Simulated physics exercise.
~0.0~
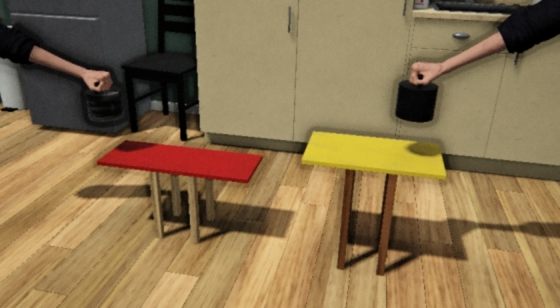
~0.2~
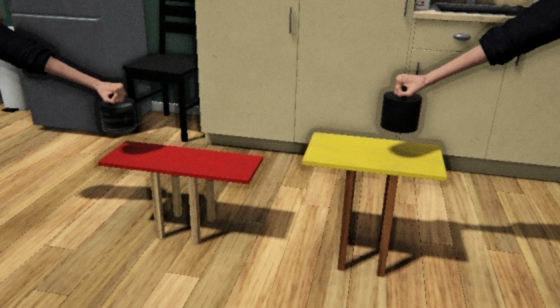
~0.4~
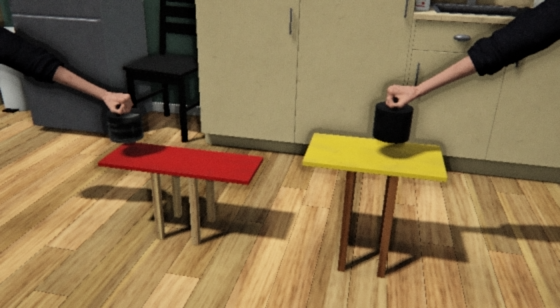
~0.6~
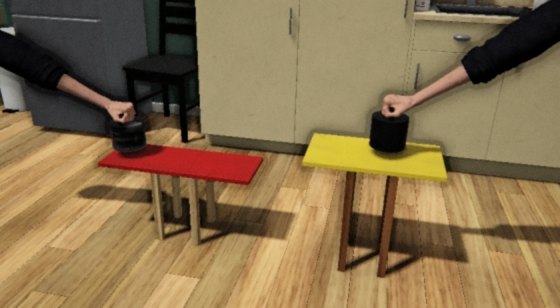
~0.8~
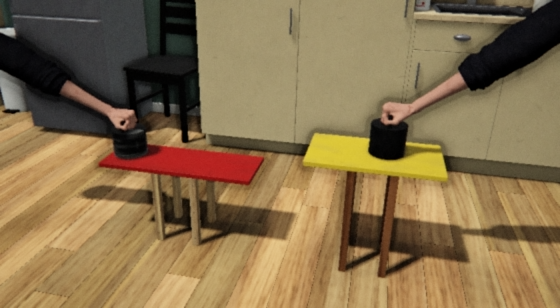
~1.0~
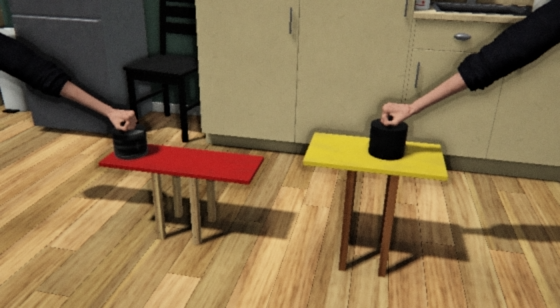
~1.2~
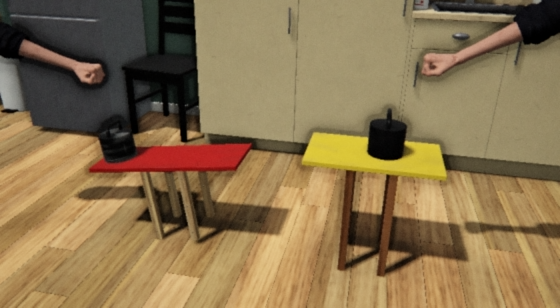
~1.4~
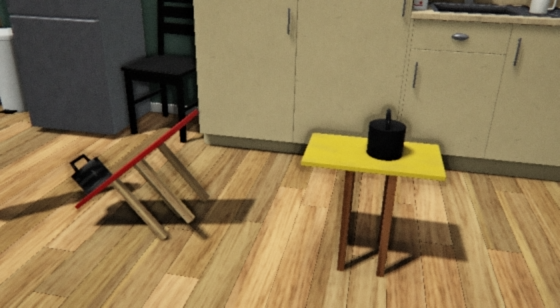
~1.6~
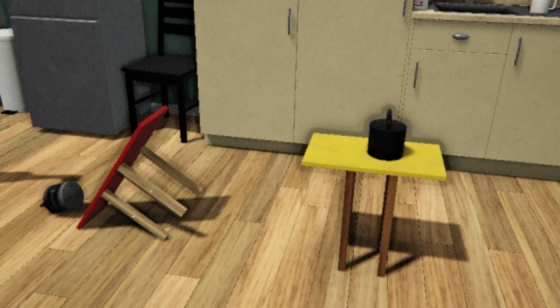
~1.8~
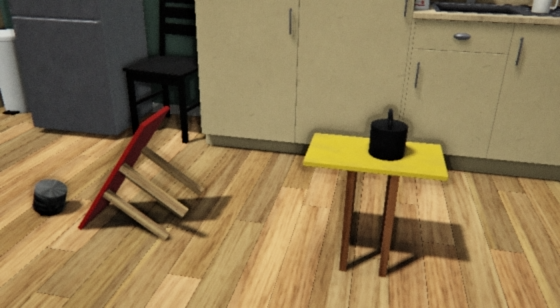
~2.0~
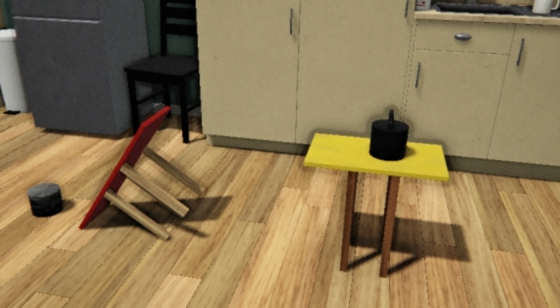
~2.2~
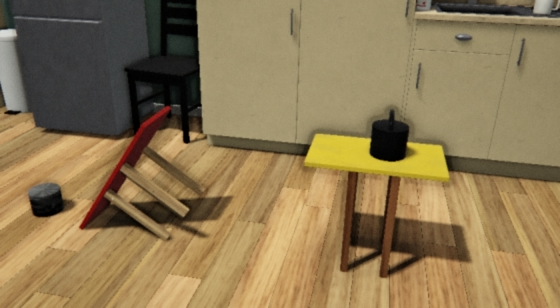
In this clip, two hands lower dark pot-like objects onto a red trestle and a yellow trestle, then let go and withdraw. The red trestle tips over to the left, dropping its object onto the floor, while the yellow one stays upright with its object on top.
